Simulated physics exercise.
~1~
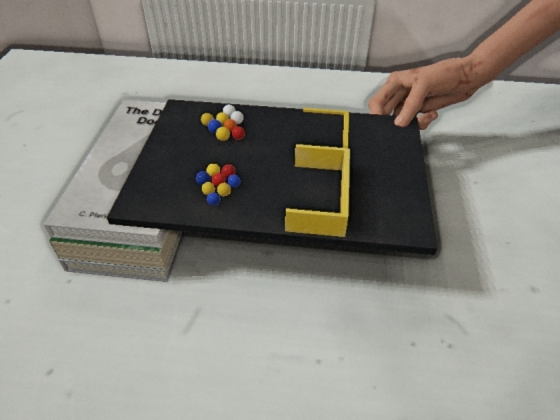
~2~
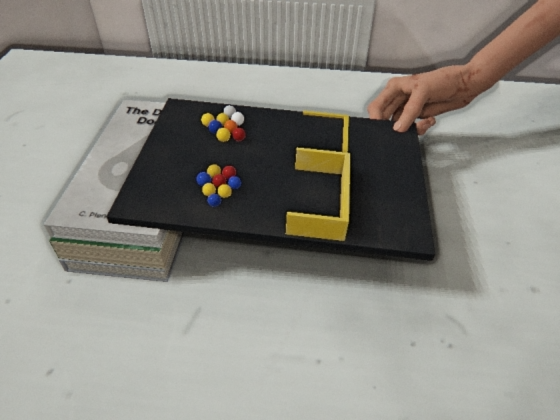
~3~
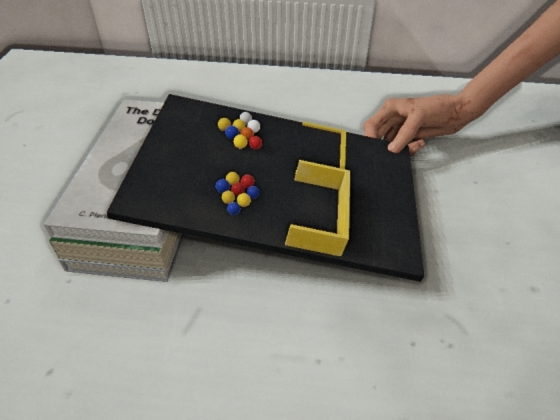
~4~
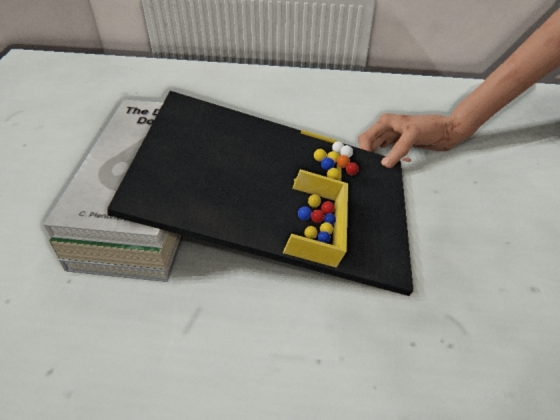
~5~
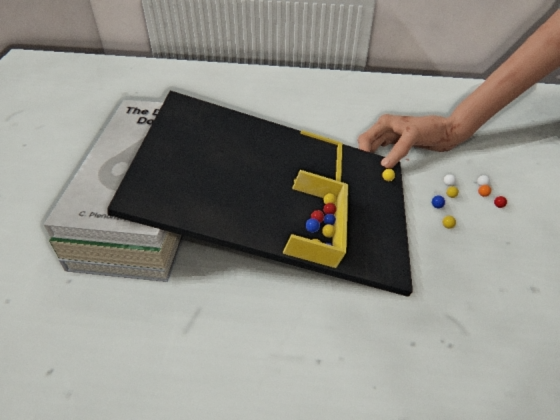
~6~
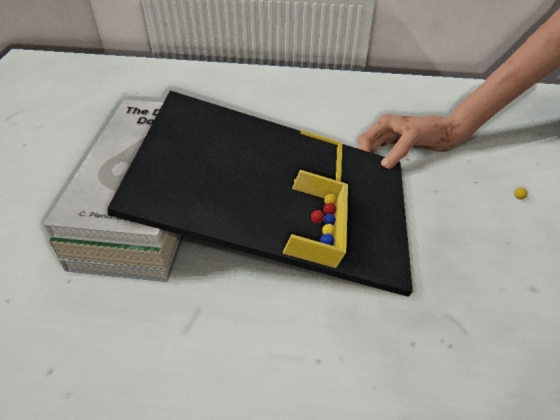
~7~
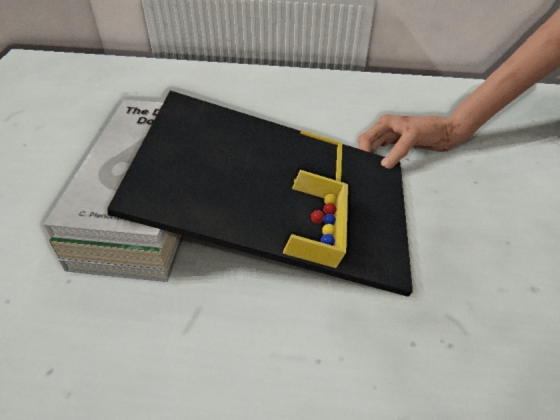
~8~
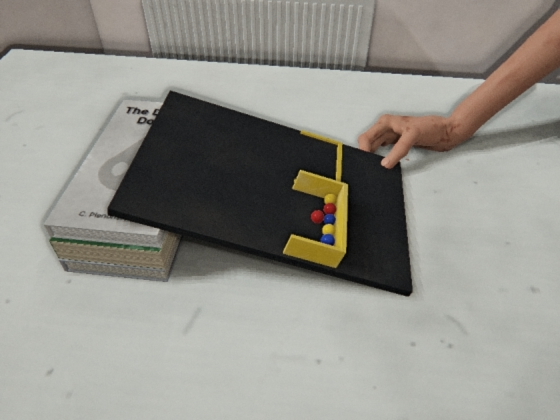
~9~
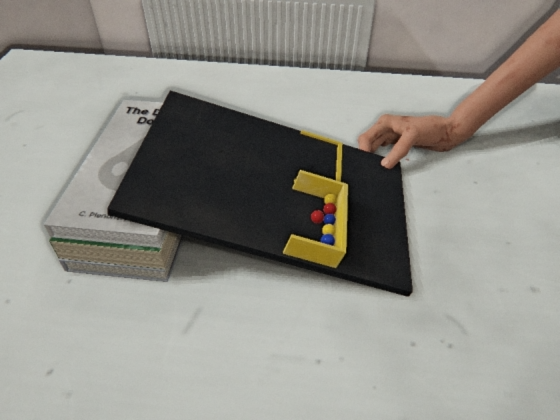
To begin with, a hand holds the right end of a black board whose left side rests on a pile of books, with two clusters of small coloured balls sitting on it, each facing a yellow barrier. The hand lowers the right end, and both clusters start to slide and roll rightward. The front balls run into their bracket-shaped barrier, while the back ones reach the other barrier and pass it. Those back balls spill onto the white table, scatter to the right and roll out of view. Finally, the tilted board stays still, with the front balls gathered behind their barrier.
